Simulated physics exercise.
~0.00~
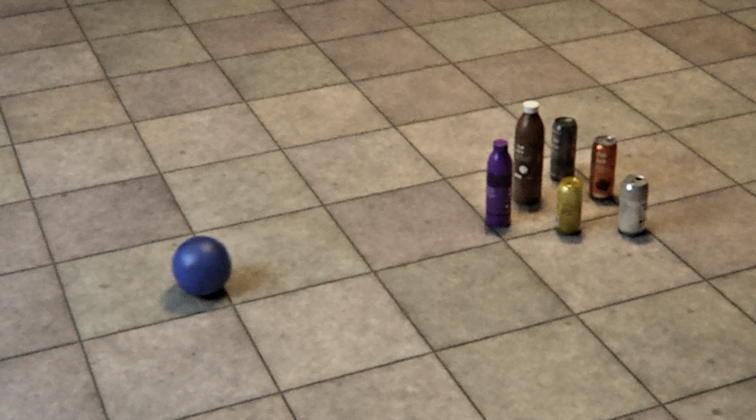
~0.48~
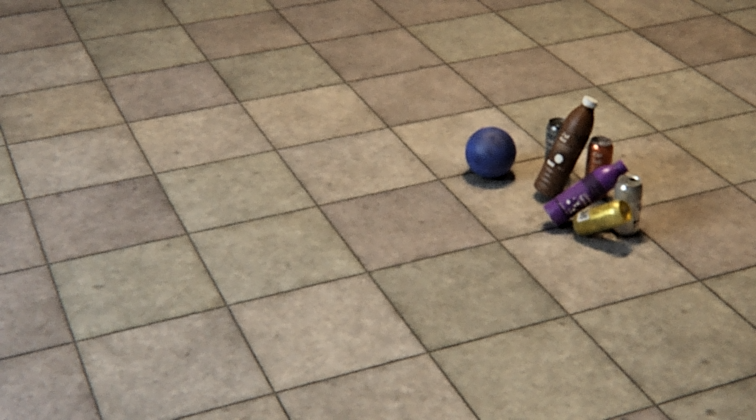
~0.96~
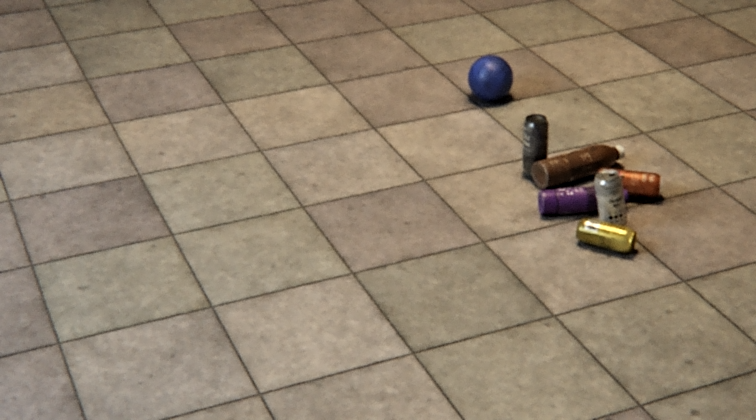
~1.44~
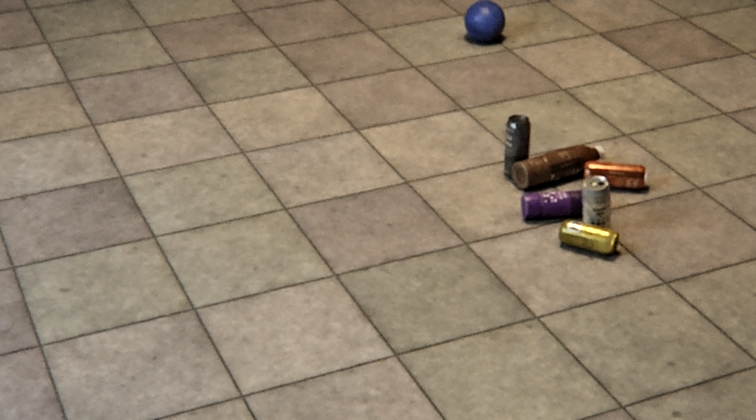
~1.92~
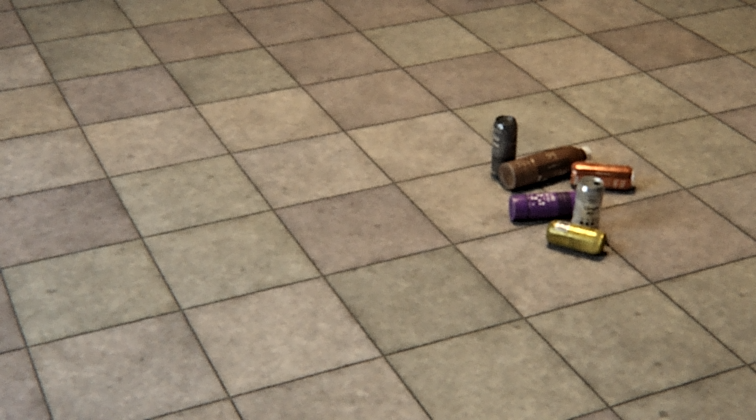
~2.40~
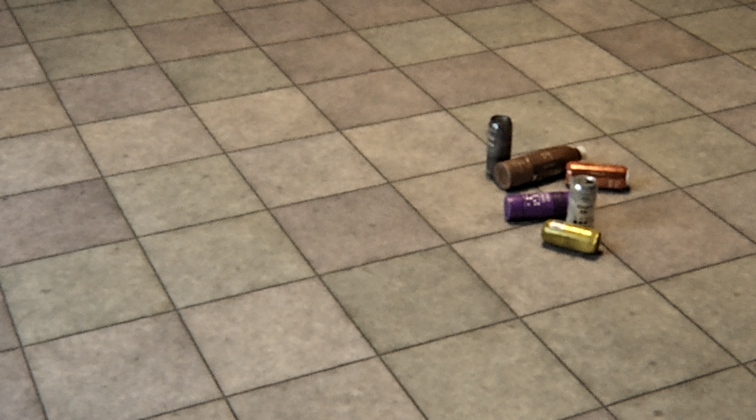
On a tiled floor, a blue ball rolls into bottles and cans, knocking four over, then rolls away, leaving two cans upright.
